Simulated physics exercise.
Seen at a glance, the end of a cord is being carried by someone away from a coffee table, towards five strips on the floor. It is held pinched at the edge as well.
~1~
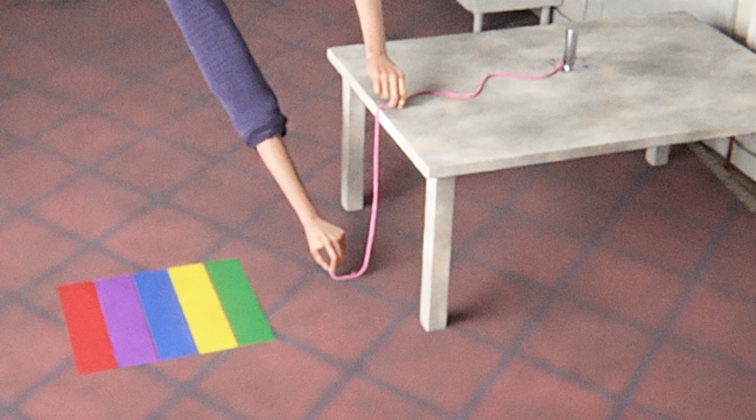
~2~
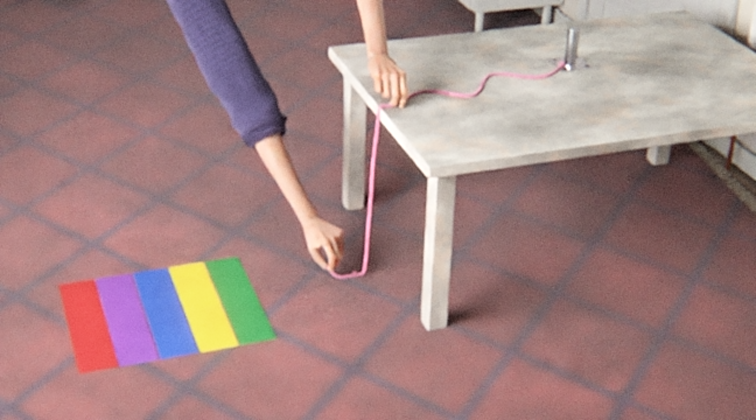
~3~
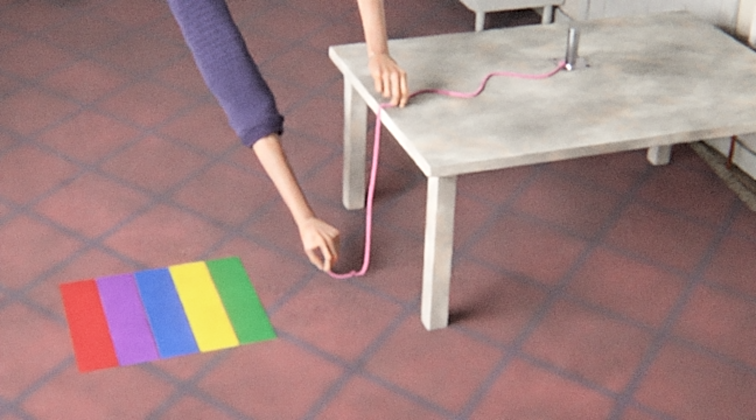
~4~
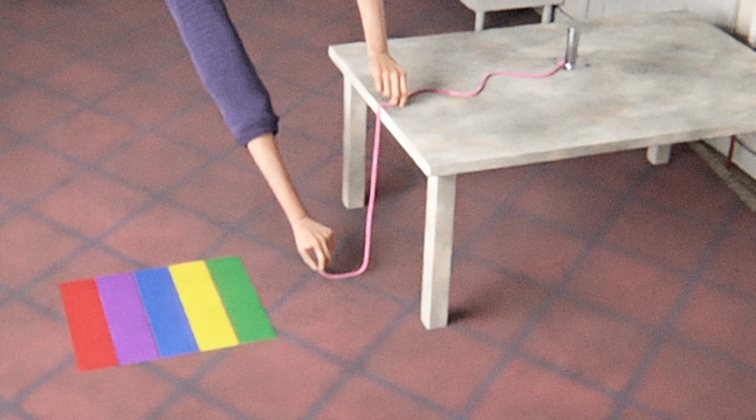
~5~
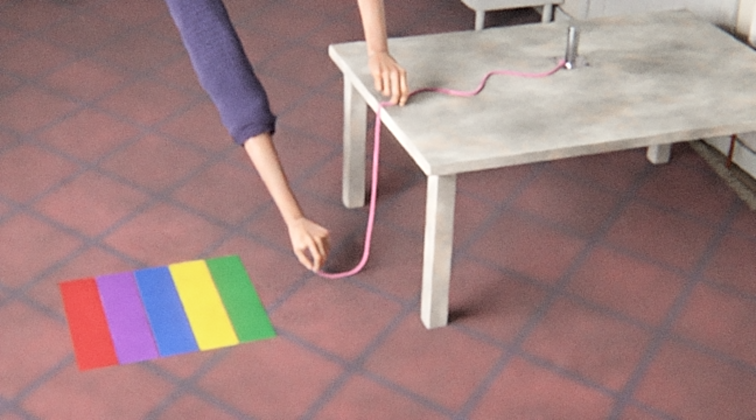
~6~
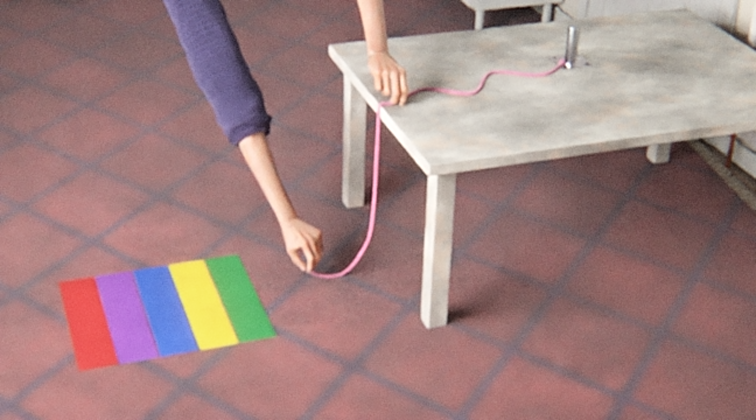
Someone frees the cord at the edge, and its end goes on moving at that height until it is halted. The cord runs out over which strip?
The blue one.
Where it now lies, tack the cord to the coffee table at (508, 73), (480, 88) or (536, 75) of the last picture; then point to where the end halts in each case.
(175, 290), (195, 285), (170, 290).
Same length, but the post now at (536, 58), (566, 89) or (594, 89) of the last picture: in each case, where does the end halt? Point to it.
The places come out near (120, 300), (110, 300) and (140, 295).
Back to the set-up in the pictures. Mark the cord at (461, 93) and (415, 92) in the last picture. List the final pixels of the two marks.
Result - first point (425, 91), second point (383, 100).
A little later, end near (226, 282); over green.
Next, end near (184, 288); over yellow.
When it is tight, end near (159, 292); over blue. It halts on the blue strip.
